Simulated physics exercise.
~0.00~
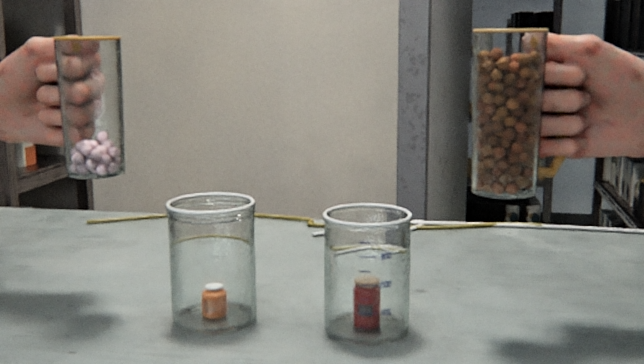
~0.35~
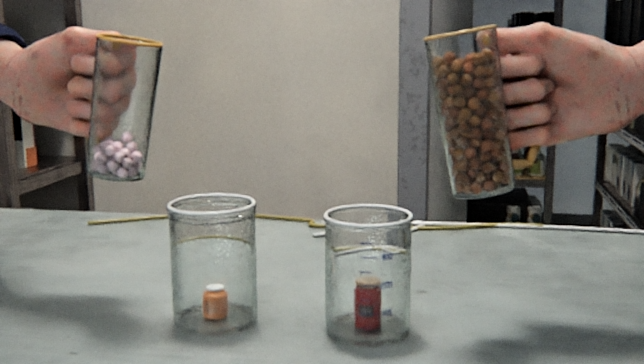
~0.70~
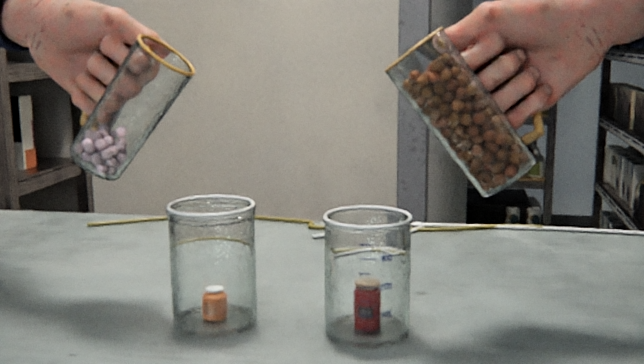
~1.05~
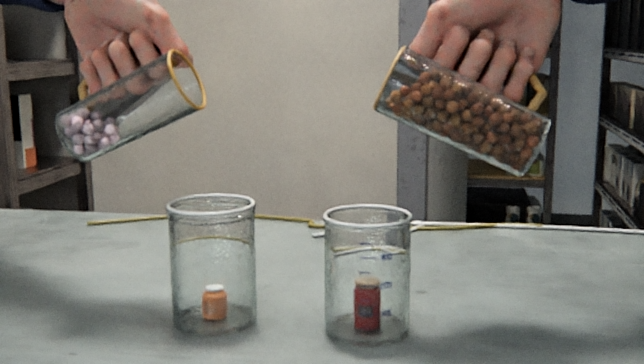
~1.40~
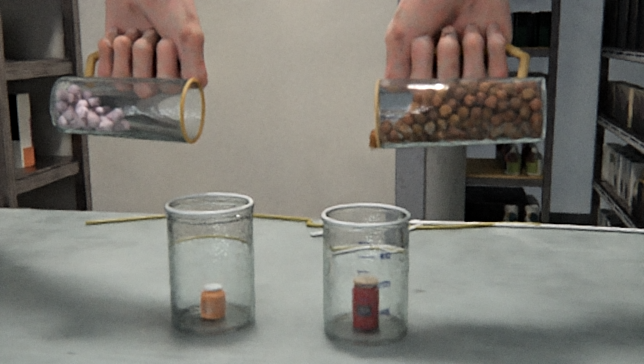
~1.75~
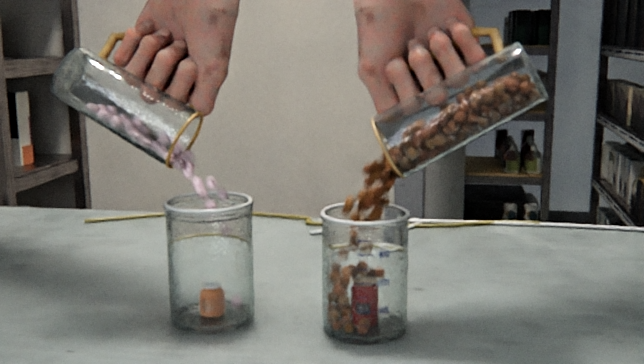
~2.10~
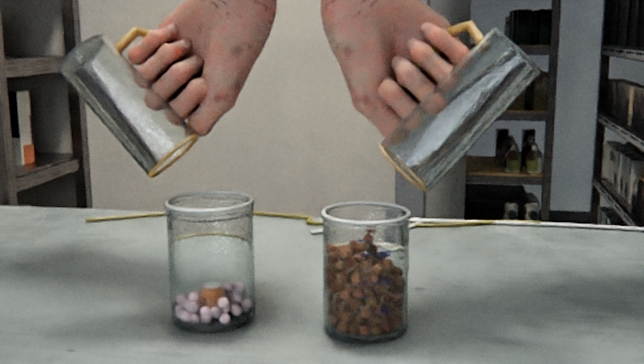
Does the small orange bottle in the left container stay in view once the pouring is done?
Yes, the pale beads gather only around its lower part, so its top still shows above them. The red bottle on the right, by contrast, disappears under the brown pieces.
